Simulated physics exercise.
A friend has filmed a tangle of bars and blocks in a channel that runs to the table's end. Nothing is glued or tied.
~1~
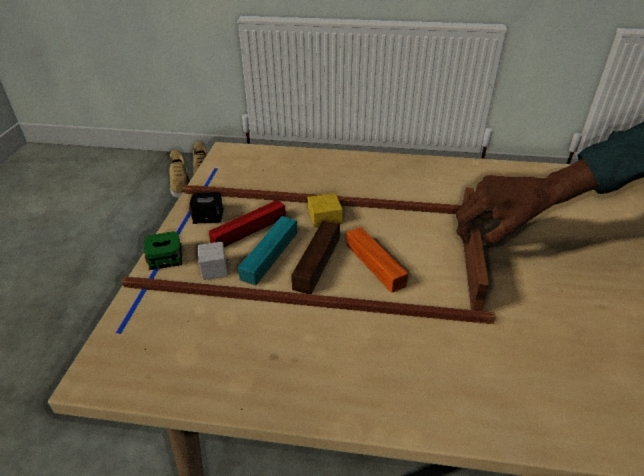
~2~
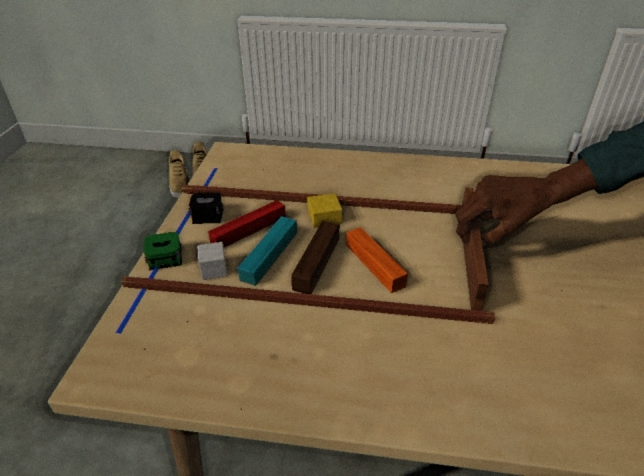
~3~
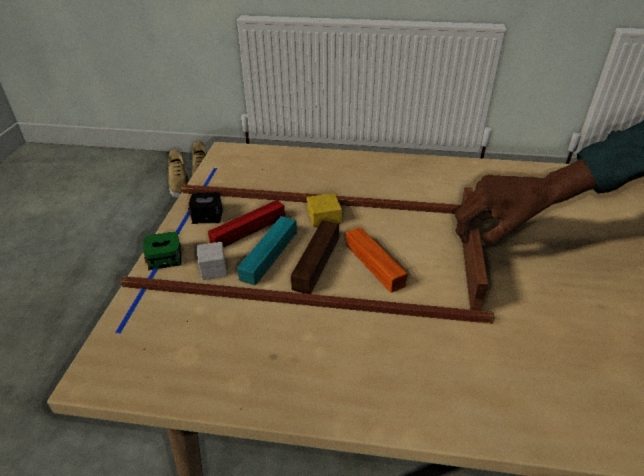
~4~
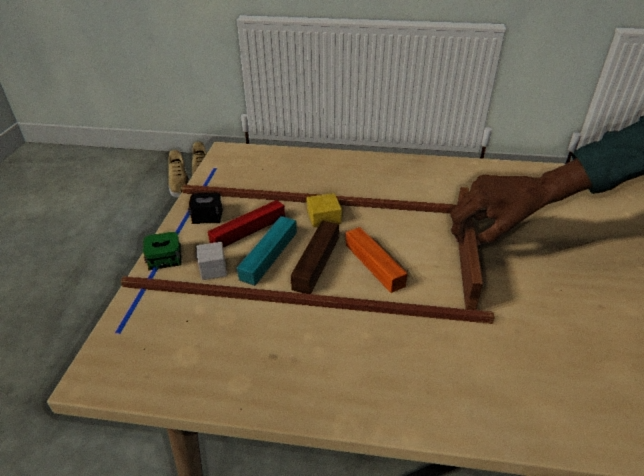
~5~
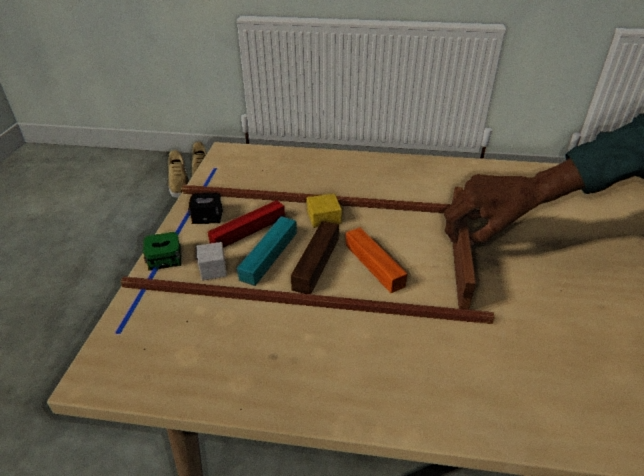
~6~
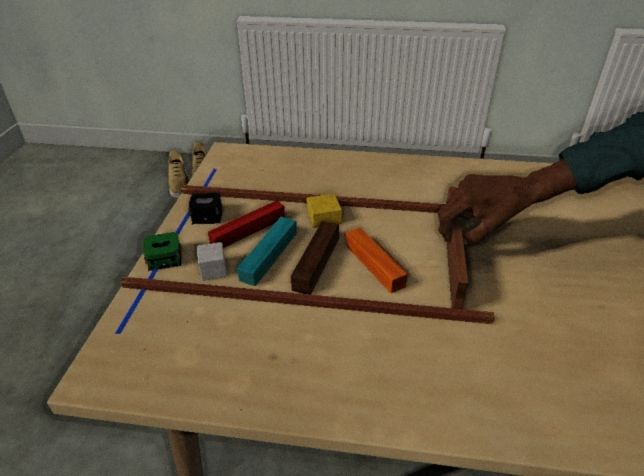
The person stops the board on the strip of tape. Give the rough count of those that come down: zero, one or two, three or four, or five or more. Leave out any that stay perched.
As it turns out, the number that fall off is five or more.
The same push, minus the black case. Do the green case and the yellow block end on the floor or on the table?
The green case drops off; the yellow block remains up.
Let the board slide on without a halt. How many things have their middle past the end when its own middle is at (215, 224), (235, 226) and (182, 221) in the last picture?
Place by place, 3, 1 and 5.
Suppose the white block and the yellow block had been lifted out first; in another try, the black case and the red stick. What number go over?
5 in the first case, 4 in the second.
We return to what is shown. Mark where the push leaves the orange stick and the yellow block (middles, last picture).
First (160, 239), then (179, 197).
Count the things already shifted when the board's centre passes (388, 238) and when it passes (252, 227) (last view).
By then 1, and 8.
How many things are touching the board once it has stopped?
2 of them.
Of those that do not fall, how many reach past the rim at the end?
The number is 1.
Soon after, none off yet; green case at rest near (163, 252); black case at rest near (206, 209); white block at rest near (212, 261).
After that, none off yet; green case displaced a little near (153, 249); black case displaced a little near (194, 204); white block displaced about its own width near (178, 257).
In the end, the number that fall off is five or more; gone, brown stick, turquoise stick, red stick, white block, black case and green case.
